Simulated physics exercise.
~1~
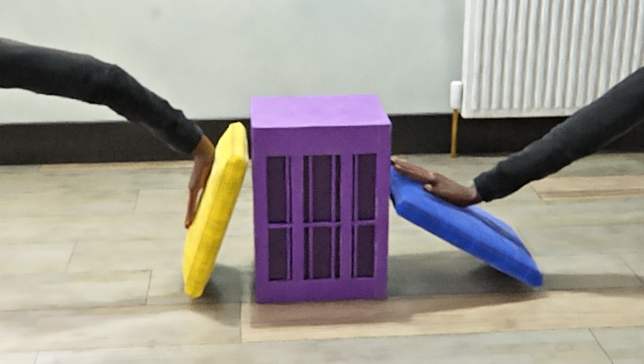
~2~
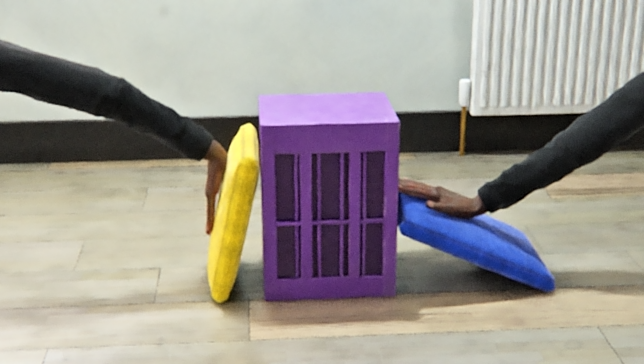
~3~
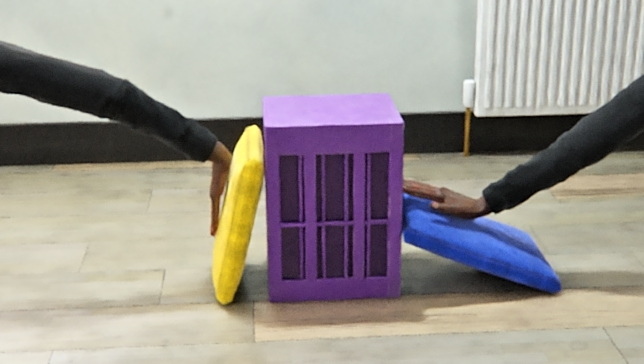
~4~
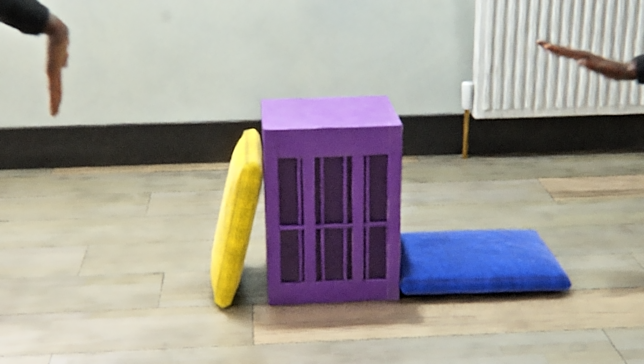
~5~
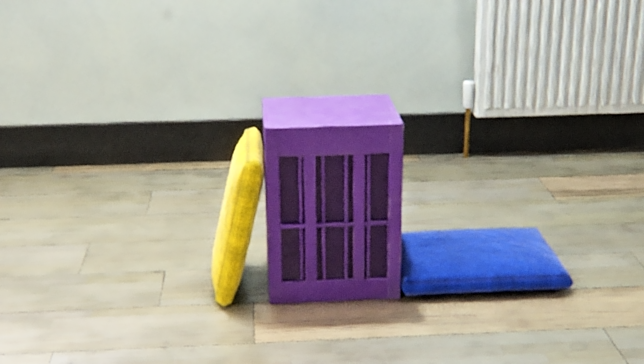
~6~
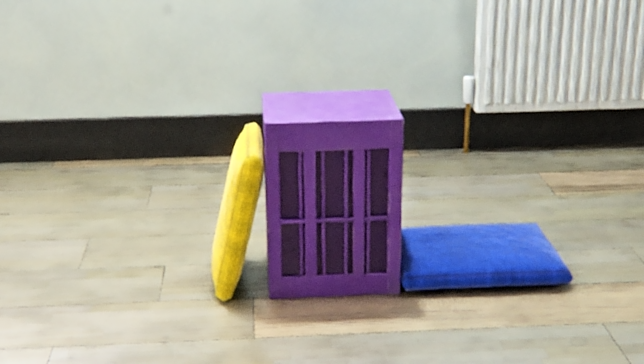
Two hands held a yellow pillow and a blue pillow against opposite sides of a purple crate, then let go and pulled away. The yellow one on the left stayed leaning, while the blue one on the right slipped down flat on the floor.
